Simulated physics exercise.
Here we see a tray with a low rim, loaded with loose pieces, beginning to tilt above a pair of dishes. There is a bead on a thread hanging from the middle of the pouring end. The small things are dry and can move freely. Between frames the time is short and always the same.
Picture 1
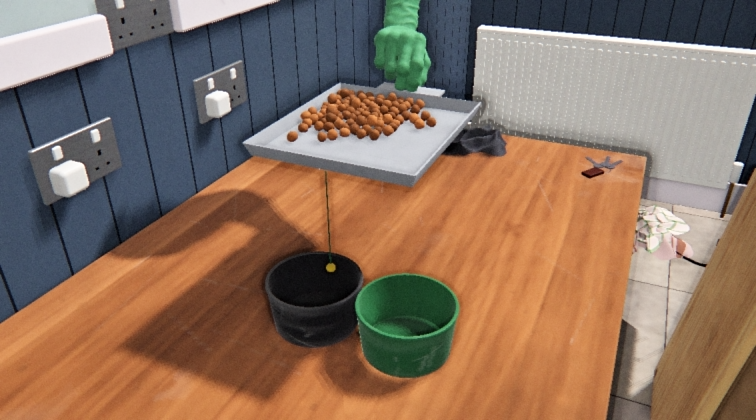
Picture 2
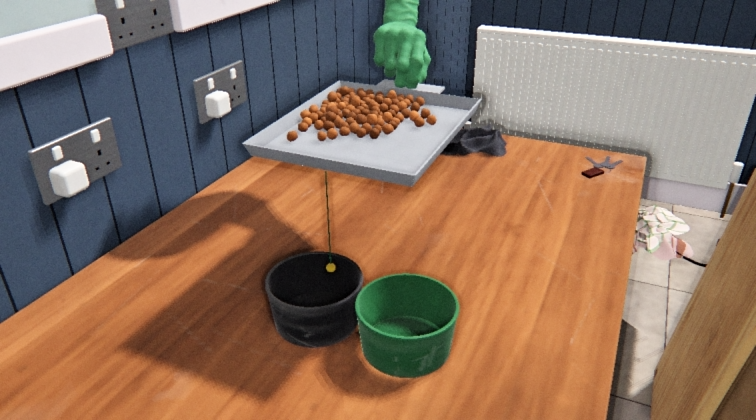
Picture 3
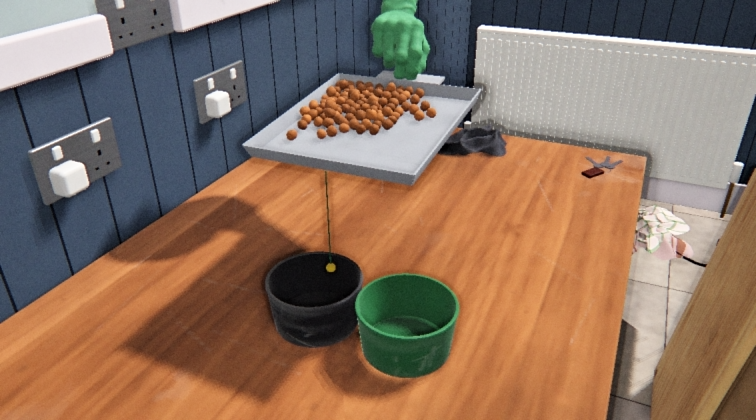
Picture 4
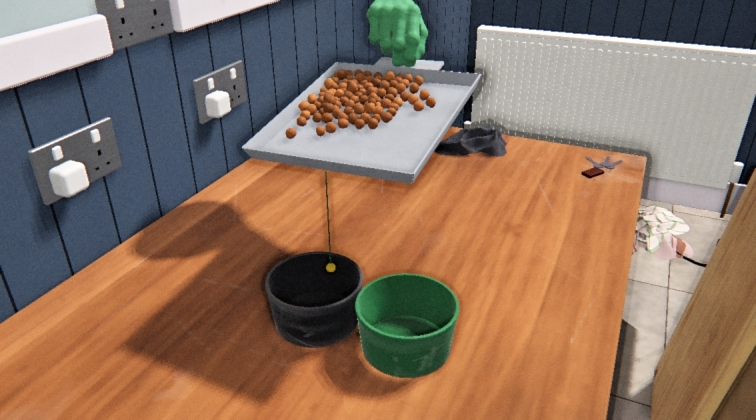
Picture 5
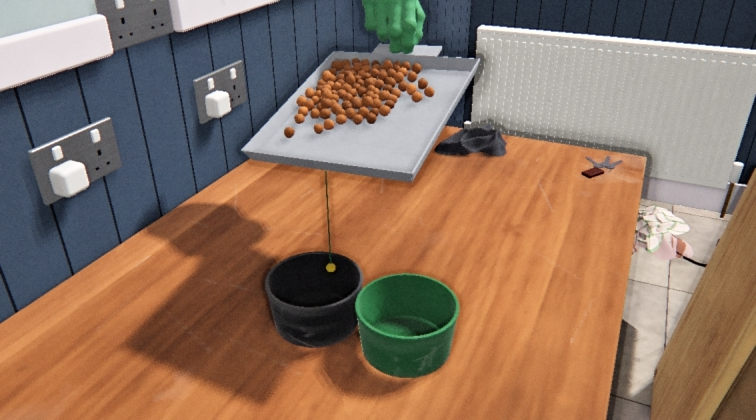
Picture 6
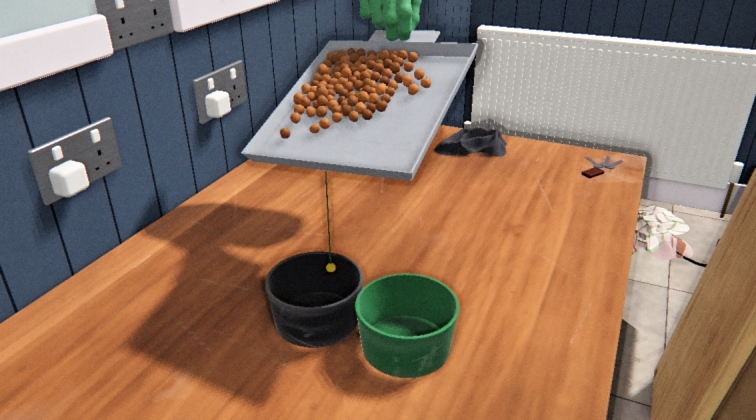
In a room with dark blue panelled walls, white plugs in sockets and a white radiator, a wooden worktop is seen from above at an angle by a still camera. A green-gloved hand holds a grey tray of round brown hazelnuts above a black dish and a green one, a yellow bead hanging on a thread. The hand rises, steadily tilting the tray towards its near left corner, and the nuts shift slightly.
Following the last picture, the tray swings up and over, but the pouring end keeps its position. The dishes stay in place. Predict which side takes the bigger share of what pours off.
The left side takes the bigger share.
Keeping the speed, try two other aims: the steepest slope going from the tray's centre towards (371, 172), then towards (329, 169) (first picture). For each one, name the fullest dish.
The rightmost dish, then the leftmost dish.
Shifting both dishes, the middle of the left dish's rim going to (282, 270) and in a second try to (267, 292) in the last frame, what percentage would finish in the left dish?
It works out to 50 percent and then 70 percent.
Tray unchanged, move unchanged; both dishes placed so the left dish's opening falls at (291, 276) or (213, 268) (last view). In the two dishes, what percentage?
Some 50 and then some 90 per cent.
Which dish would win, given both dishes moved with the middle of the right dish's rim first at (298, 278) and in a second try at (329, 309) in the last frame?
Result for the first try: The dish on the right side; for the second: The dish on the left side.
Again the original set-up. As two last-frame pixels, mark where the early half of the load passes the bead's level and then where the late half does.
The first part passes (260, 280); everything after passes (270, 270).
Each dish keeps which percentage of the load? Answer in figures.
For the left dish 30 %, for the right dish 0 %.
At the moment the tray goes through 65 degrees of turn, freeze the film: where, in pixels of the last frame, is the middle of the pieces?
Look about (281, 161) in the last picture.
Shortly afterwards, tray tipped steeply; near two thirds on the tray; only a few in the left dish; a little outside both; near a quarter in the air.
Next, tray tipped past a quarter turn; only a few on the tray; near a quarter in the left dish; near two thirds outside both; a little in the air.
Some moments later, tray tipped past a quarter turn; near a third in the left dish; near two thirds outside both.
In the end, tray tipped past a quarter turn; none at all in the right dish; near a third in the left dish; near two thirds outside both.
